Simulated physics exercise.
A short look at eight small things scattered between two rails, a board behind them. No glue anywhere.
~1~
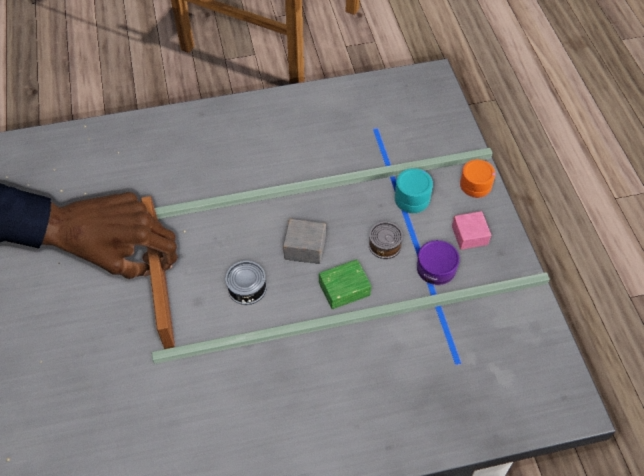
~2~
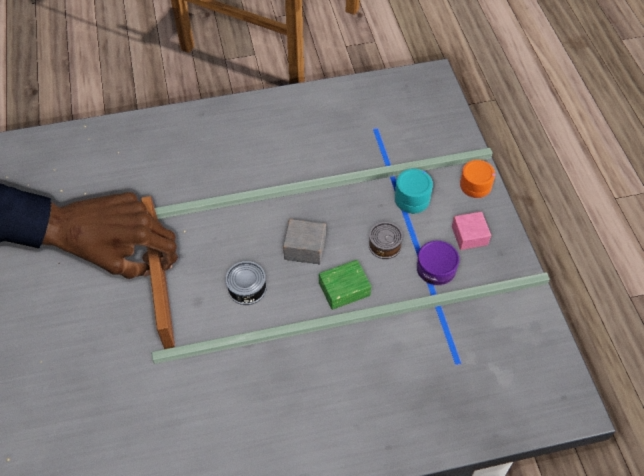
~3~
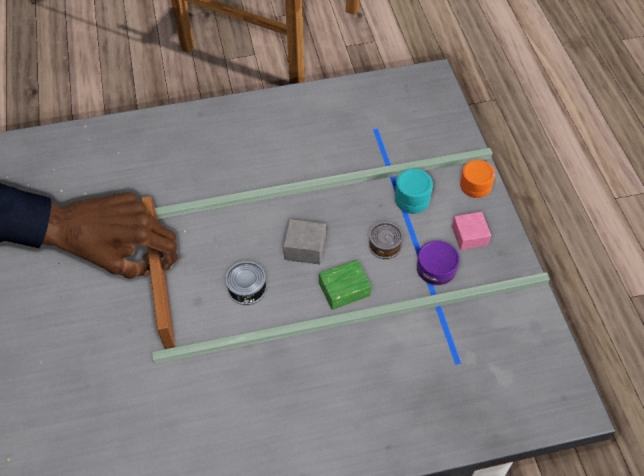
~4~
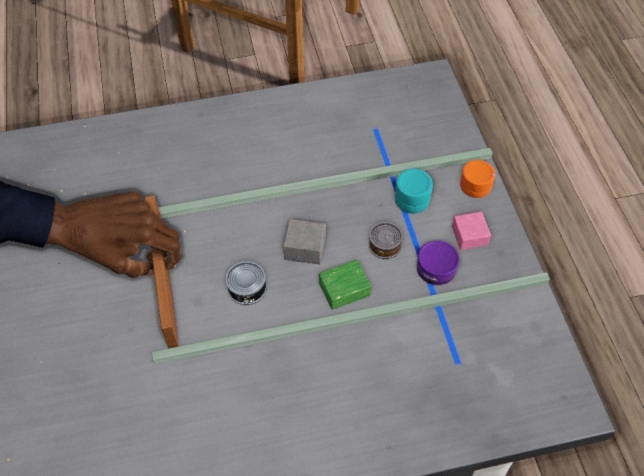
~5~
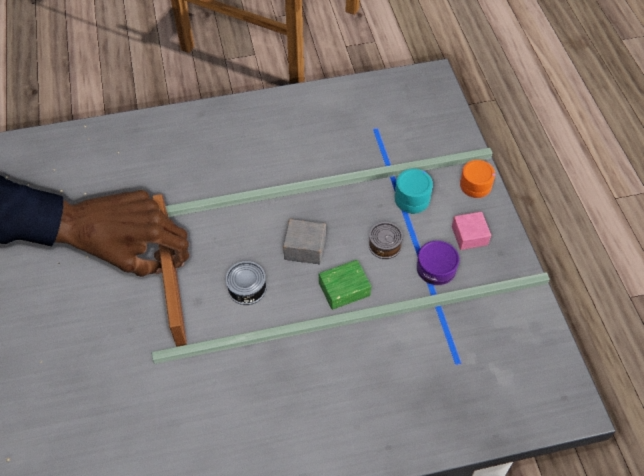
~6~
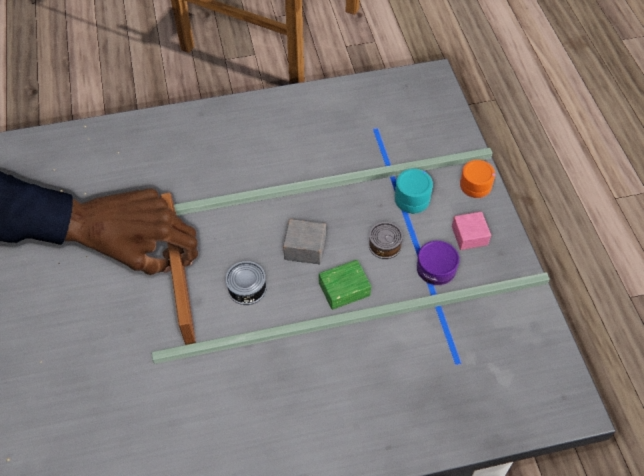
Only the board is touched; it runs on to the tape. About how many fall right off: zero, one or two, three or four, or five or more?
As it turns out, the number that fall off is zero.
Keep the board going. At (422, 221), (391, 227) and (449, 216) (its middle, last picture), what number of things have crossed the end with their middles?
Past the end: 0, 0 and 1.
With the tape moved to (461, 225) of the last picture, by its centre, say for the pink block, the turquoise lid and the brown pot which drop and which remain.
The pink block falls, the turquoise lid is kept, the brown pot stays on.
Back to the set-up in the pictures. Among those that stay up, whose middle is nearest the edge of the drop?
The orange lid.
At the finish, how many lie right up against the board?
In contact: 3.
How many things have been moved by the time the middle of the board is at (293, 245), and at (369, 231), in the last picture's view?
3 and 5.
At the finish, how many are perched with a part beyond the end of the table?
It comes to 0.
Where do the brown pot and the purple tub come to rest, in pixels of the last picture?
The brown pot at (463, 223), the purple tub at (478, 257).
Soon after, none off yet; orange lid at rest near (477, 179); pink block at rest near (471, 231); turquoise lid at rest near (413, 191).
At rest, the number that fall off is zero.
